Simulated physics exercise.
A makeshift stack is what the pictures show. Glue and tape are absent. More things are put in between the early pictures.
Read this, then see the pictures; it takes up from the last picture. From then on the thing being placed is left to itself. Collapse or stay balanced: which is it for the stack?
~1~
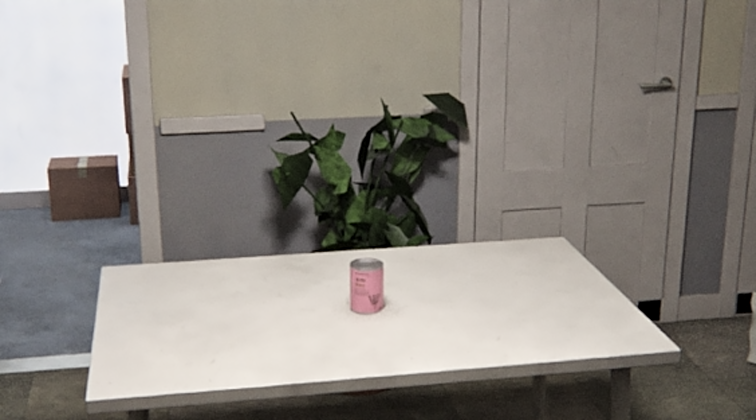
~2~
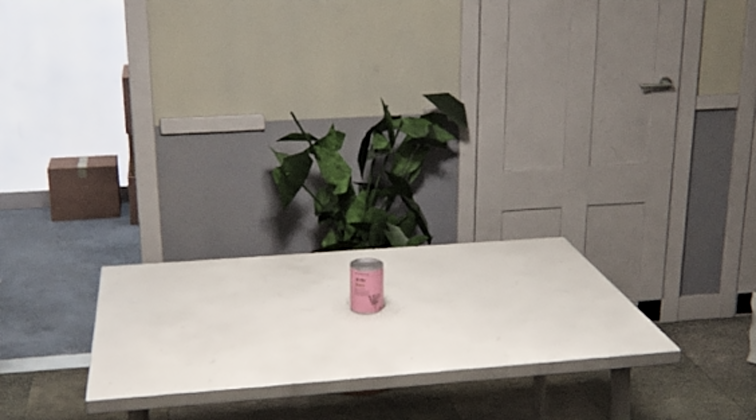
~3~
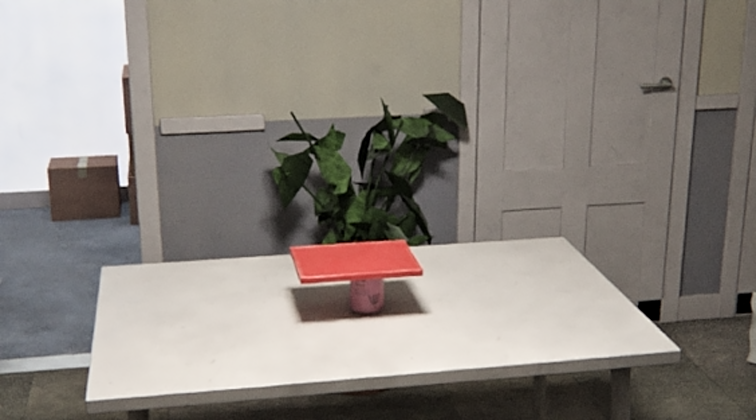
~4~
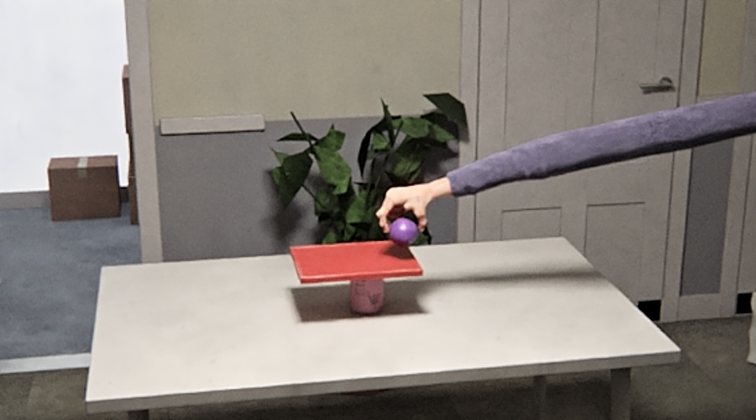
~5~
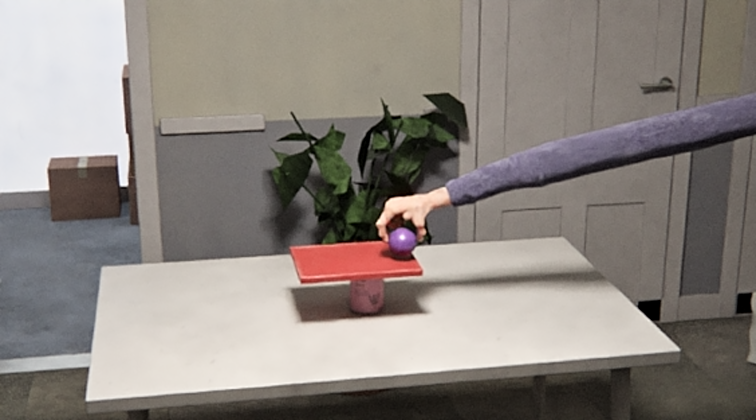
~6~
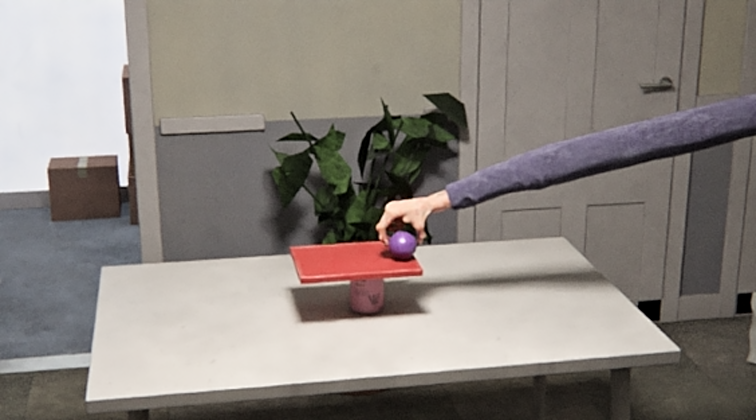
I'd say it stands firm, no trouble.
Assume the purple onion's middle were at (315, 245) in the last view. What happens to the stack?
Result: The stack tips over.
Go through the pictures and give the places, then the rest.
The last thing is not in view yet; pink tin (367, 286), in the first picture.
The last thing is not in view yet; pink tin (367, 286), in the second picture.
The last thing is not in view yet; pink tin (367, 286), in the third picture.
On its way; purple onion (403, 232); pink tin (367, 286), in the fourth picture.
On its way; purple onion (402, 242); pink tin (367, 286), in the fifth picture.
In place under the hand; purple onion (402, 245); pink tin (367, 286), in the sixth picture.
Then, 0.50 s after the last picture, nothing has stirred.
Then, 1.10 s after the last picture, purple onion resting near (402, 246).
At rest, all 3 in place. Seen from the same camera at the end, purple onion near (402, 246). The stack holds.
